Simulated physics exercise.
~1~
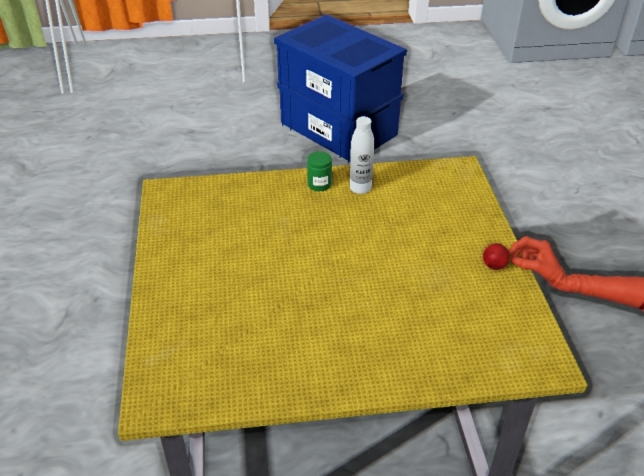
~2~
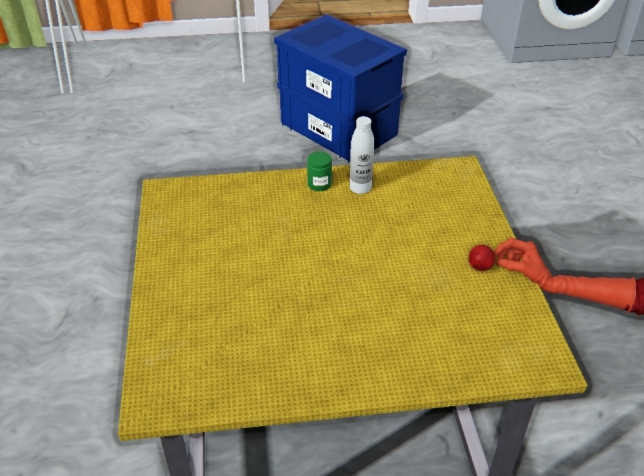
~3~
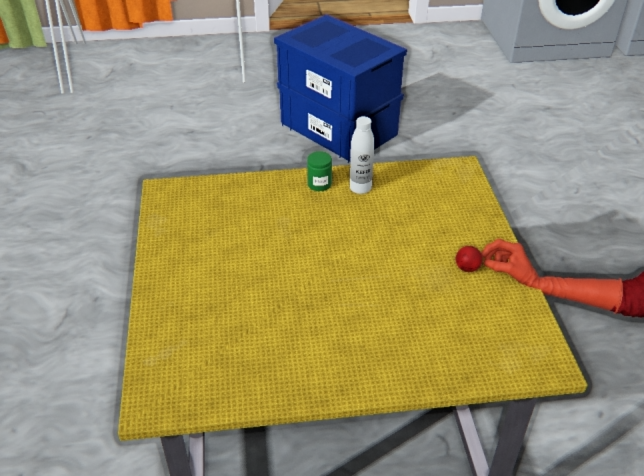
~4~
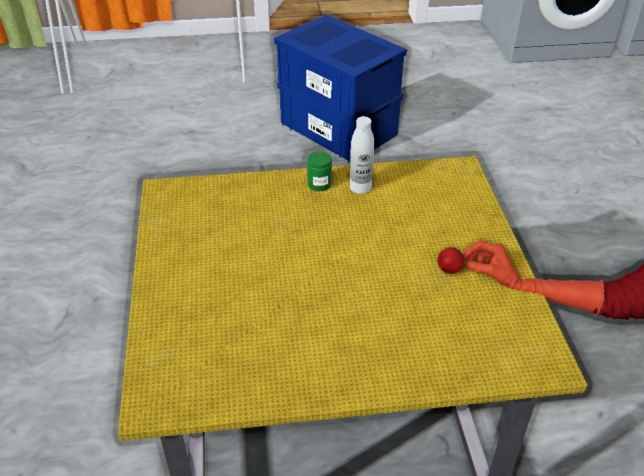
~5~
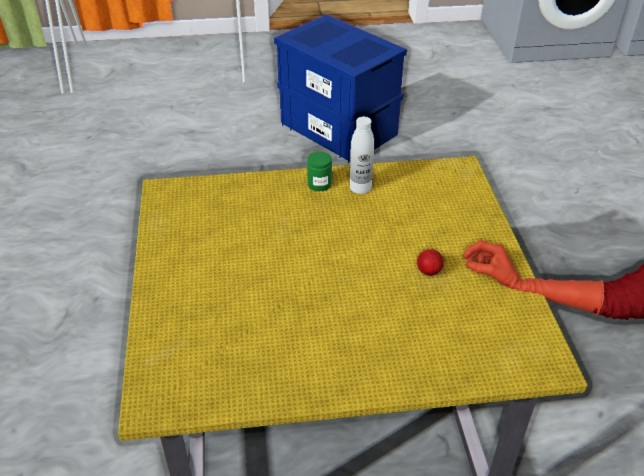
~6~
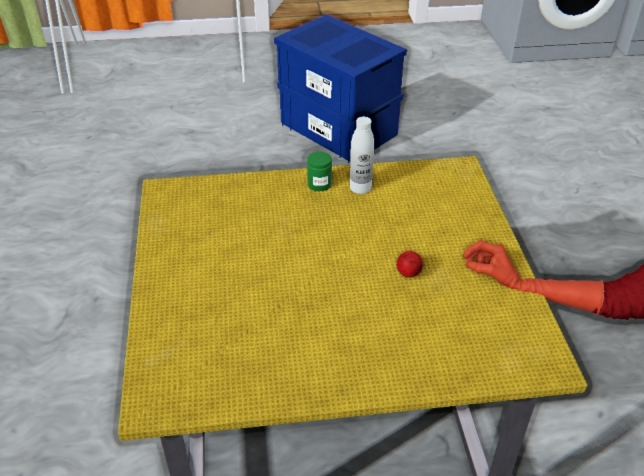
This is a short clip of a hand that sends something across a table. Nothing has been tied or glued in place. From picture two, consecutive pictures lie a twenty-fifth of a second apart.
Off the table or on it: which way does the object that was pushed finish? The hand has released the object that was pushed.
Off the table.
Then, 0.20 s on from there, red ball shifted well along near (311, 272).
Then, 0.50 s on from there, red ball shifted well along near (174, 285).
Then, 0.80 s on from there, red ball now off the table.
Then, 1.00 s on from there, things are still on the move.
In the end, off the table, red ball.
